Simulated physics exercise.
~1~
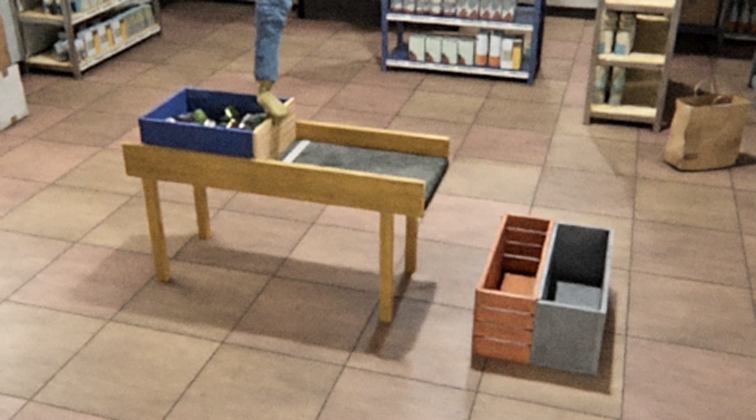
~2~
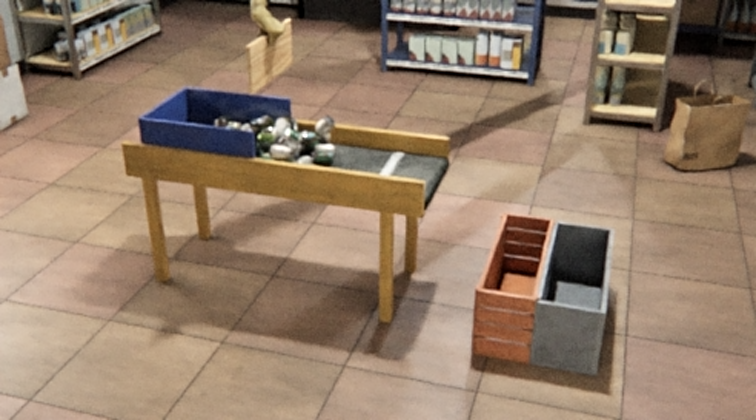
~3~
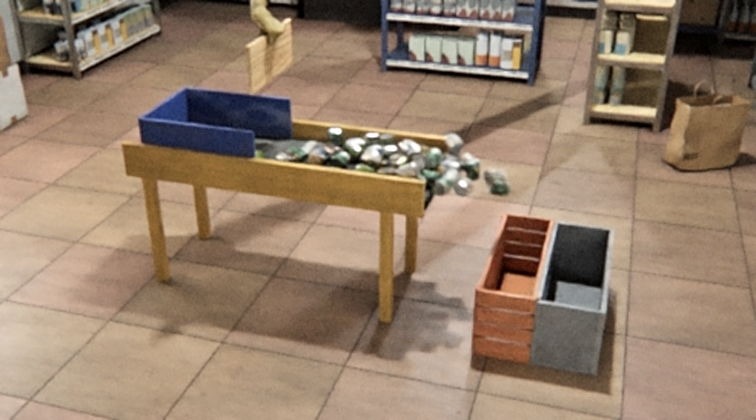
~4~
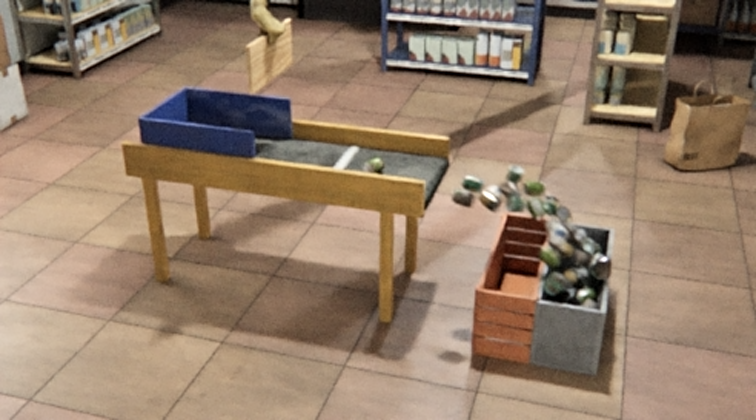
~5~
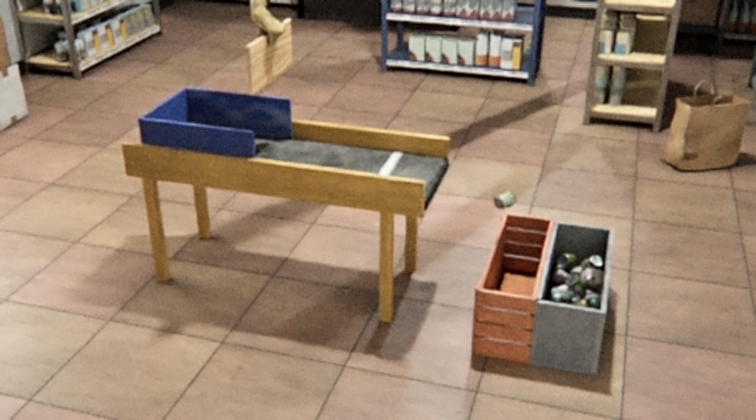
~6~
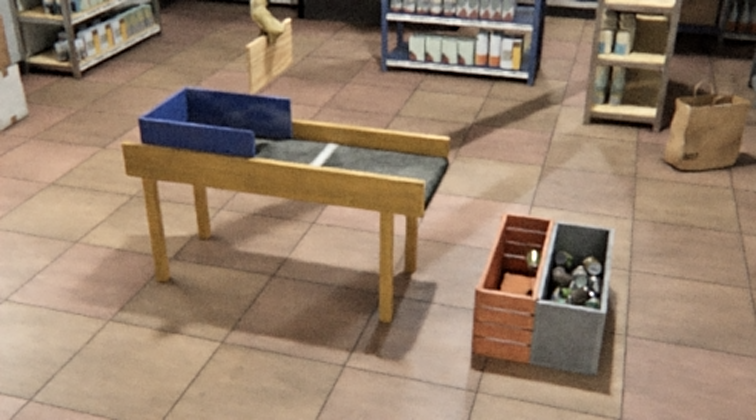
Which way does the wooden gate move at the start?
The gate moves up, lifted away from the open end of the blue pen so the cans can ride out along the belt.
